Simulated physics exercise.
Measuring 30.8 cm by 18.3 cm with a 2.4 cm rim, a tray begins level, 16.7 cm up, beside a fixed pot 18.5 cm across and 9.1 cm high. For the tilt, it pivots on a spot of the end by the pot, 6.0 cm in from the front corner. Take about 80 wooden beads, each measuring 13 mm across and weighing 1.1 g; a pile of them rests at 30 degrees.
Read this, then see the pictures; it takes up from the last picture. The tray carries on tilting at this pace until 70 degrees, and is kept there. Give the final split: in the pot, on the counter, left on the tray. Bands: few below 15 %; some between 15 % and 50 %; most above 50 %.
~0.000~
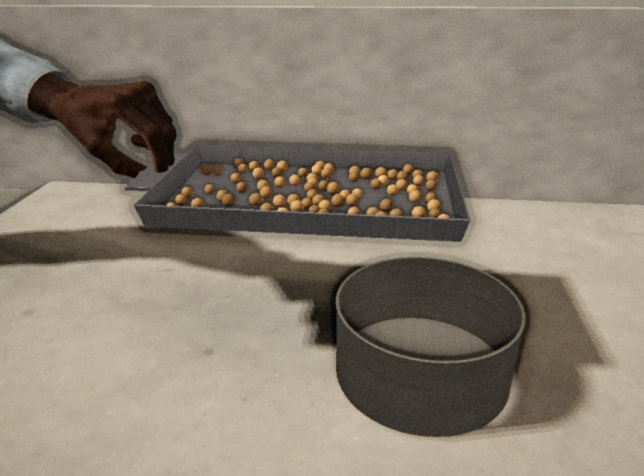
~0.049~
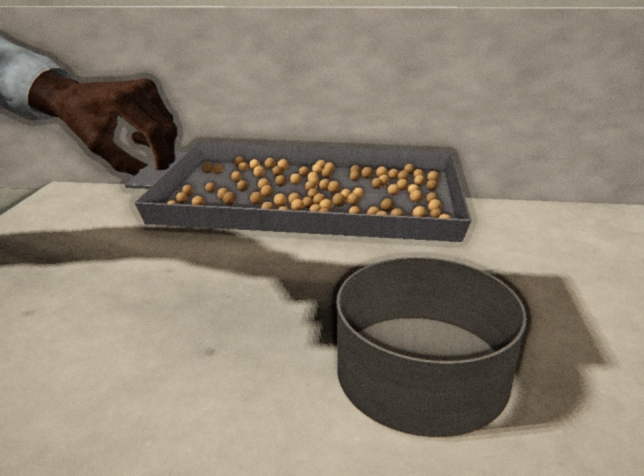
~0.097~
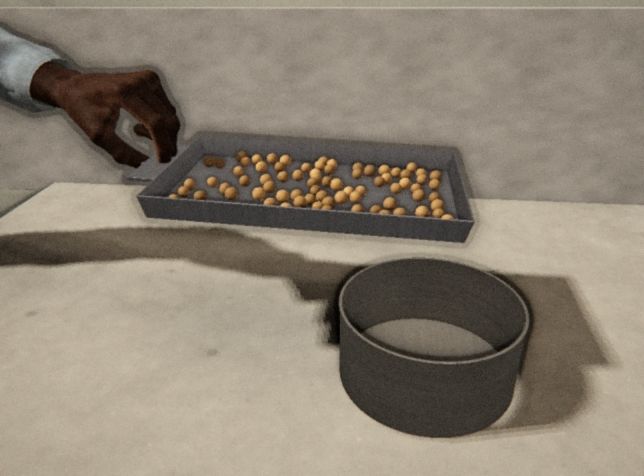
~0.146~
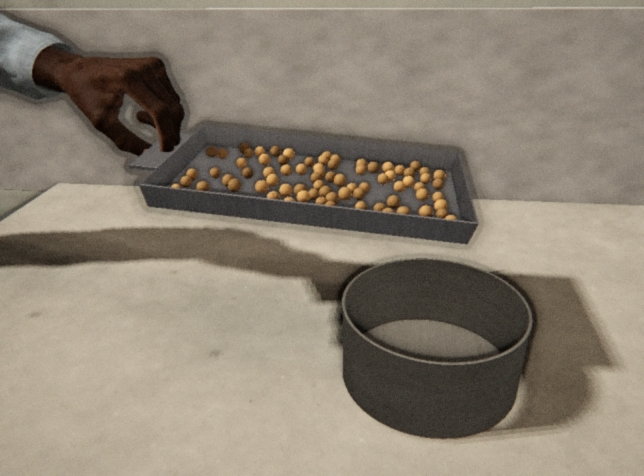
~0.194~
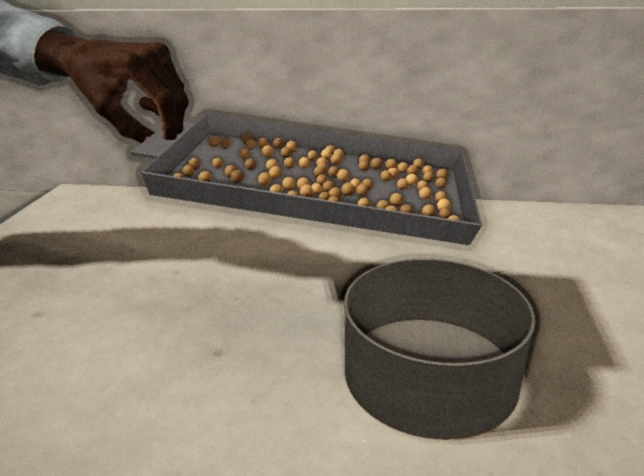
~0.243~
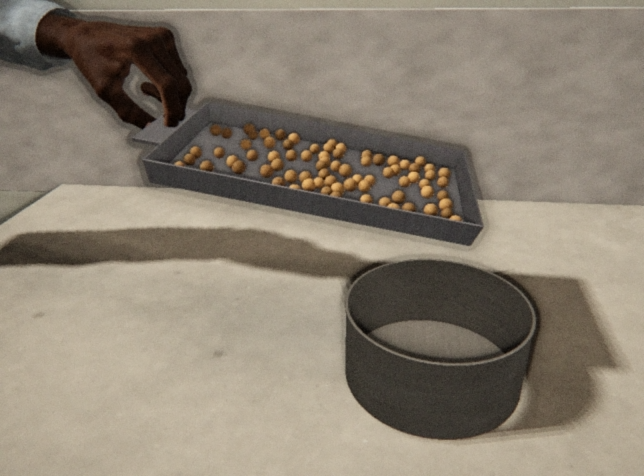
Pot: Few; counter: Few; tray: Most.
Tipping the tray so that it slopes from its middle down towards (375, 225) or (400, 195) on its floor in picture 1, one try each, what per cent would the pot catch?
Approximately 5 percent, then 0 percent.
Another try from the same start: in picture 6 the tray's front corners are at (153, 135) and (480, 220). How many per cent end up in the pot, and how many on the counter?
The pot gets 0 and the counter 5.
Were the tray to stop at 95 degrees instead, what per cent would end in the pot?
55 %.
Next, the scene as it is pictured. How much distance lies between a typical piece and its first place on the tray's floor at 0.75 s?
Roughly 10 cm.
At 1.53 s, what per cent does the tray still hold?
I'd put it at roughly 100 per cent.
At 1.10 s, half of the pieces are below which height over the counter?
Roughly 20 cm above the counter.
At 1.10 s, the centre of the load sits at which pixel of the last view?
I reckon close to (458, 183).
After 0.75 s, tilt 38 degrees; the tray holds 100 %, the pot 0 %.
After 1.10 s, tilt 58 degrees; the tray holds 100 %, the pot 0 %.
After 1.53 s, tilt 70 degrees; the tray holds 100 %, the pot 0 %.
In the end, at 1.8 s, pot 0 %, counter 0 %, tray 100 %.
